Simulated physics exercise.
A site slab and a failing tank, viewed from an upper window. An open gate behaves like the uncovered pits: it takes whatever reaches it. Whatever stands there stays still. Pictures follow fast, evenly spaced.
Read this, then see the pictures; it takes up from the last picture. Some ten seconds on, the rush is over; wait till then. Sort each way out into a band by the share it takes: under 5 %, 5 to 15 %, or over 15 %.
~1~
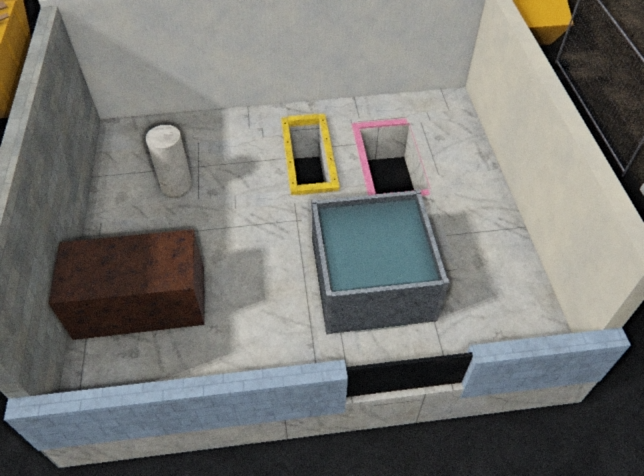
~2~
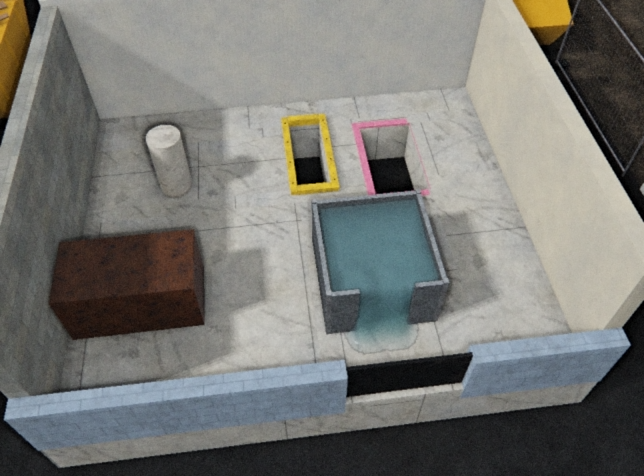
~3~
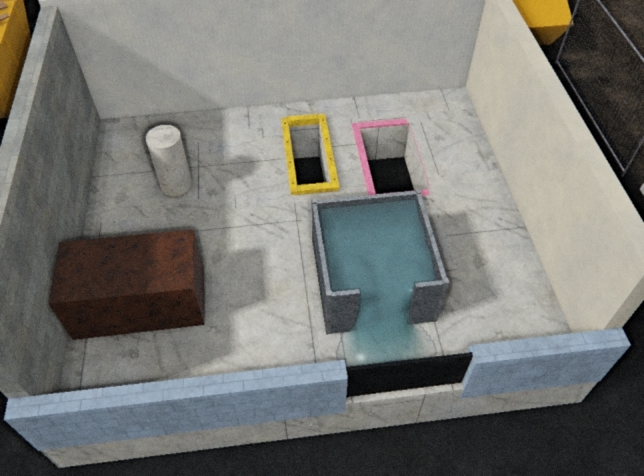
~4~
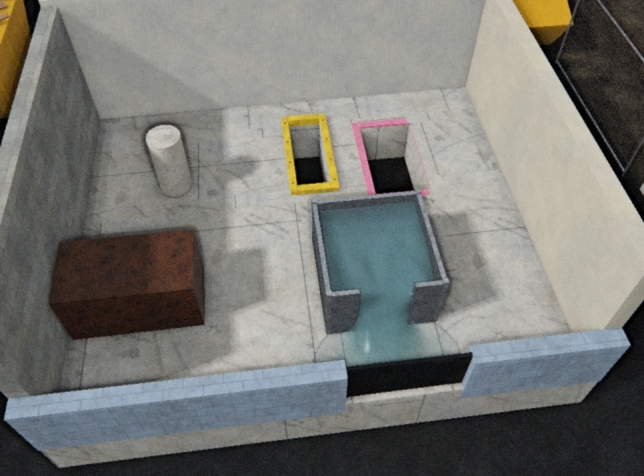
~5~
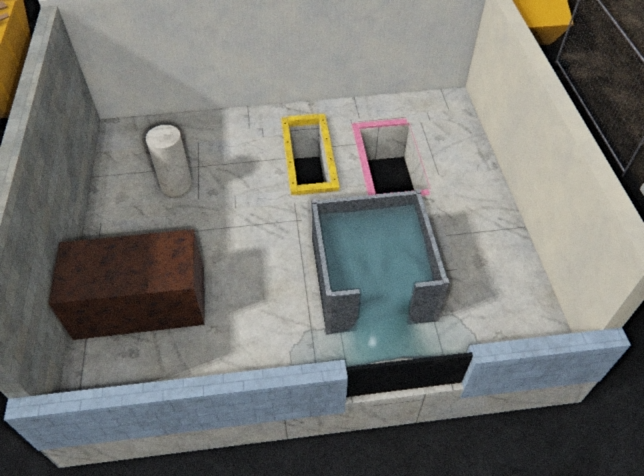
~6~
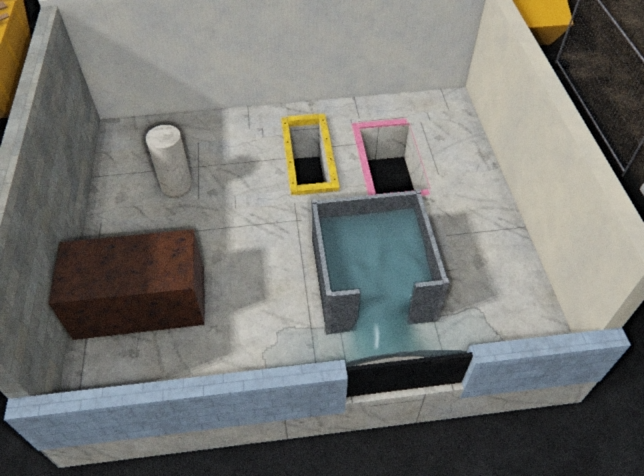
Shares: The gate takes under 5 %; the yellow pit takes under 5 %; the pink pit takes over 15 %.
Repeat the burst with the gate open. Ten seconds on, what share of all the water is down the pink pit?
Percent into pink: 0.
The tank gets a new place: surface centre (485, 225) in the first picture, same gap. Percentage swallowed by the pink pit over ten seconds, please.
Pink: About 8 %.
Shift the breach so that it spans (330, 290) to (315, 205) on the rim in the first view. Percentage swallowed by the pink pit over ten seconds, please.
Share recorded - pink: 6 %.
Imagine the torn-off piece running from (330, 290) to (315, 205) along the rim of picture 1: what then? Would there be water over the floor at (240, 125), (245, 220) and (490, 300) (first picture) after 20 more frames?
Well, the first is hit by the spill, the next hit by the spill, the last missed by the spill.
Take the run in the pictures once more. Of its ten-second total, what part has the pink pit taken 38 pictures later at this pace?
I'd put it at 45 percent.
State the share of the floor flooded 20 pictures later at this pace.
By my count, 55 percent.
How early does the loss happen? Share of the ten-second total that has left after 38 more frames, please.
By then, close to 45 % of it.
A moment on, water covers 25 % of the floor; the gate 0 %, the yellow pit 0 %, the pink pit 0 %.
Next, water covers 35 % of the floor; the gate 0 %, the yellow pit 0 %, the pink pit 0 %.
Then, water covers 55 % of the floor; the gate 0 %, the yellow pit 0 %, the pink pit 2 %.
Later, water covers 80 % of the floor; the gate 0 %, the yellow pit 0 %, the pink pit 9 %.
In the end, water covers 95 % of the floor; the gate 0 %, the yellow pit 0 %, the pink pit 20 %.
